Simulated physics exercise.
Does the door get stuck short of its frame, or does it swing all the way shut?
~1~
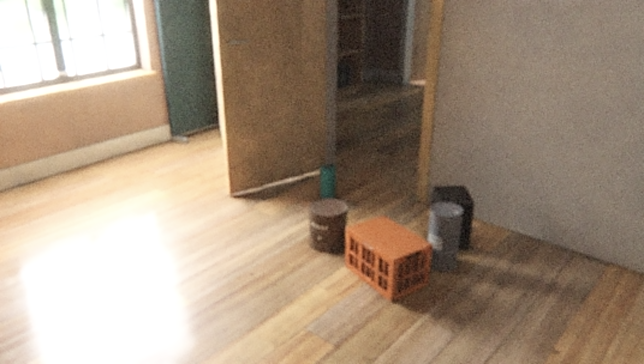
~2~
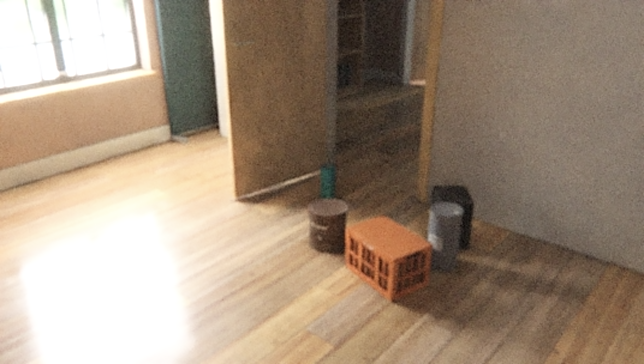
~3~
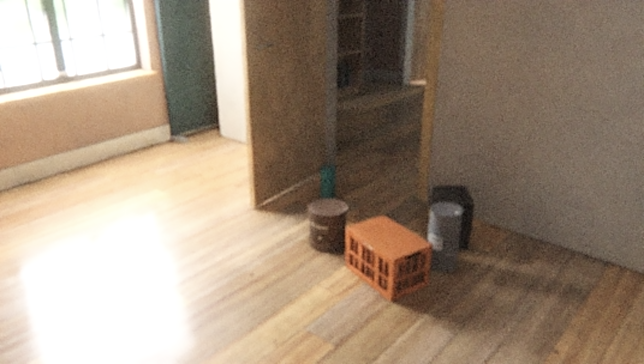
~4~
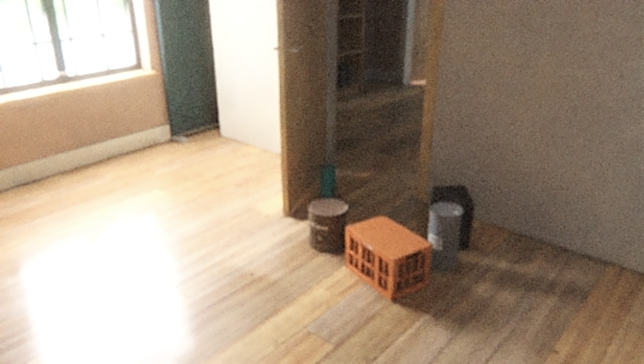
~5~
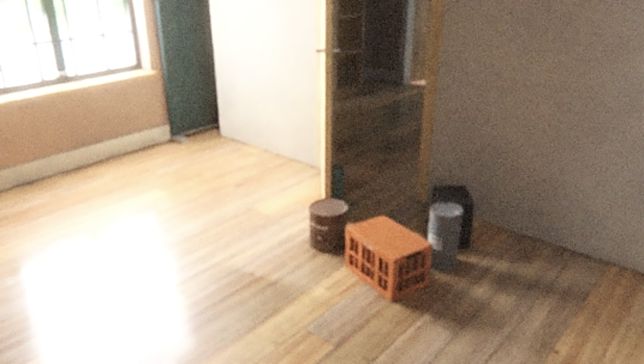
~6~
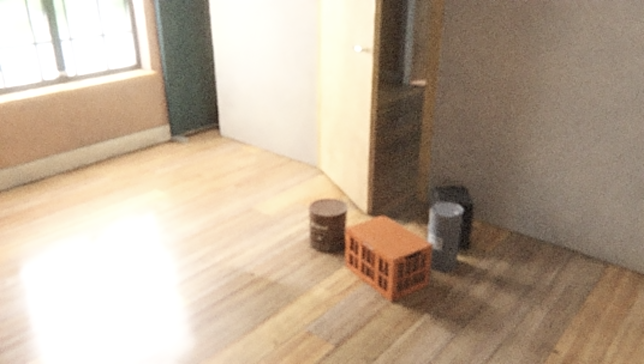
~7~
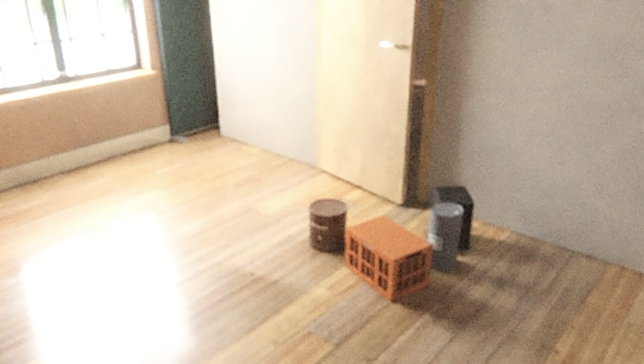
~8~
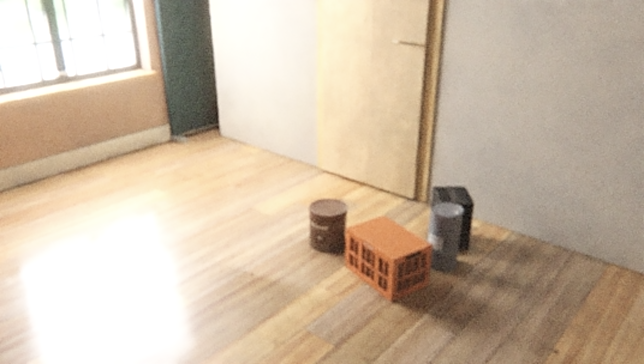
It swings all the way shut. By the end the door fills the doorway and has reached its frame.
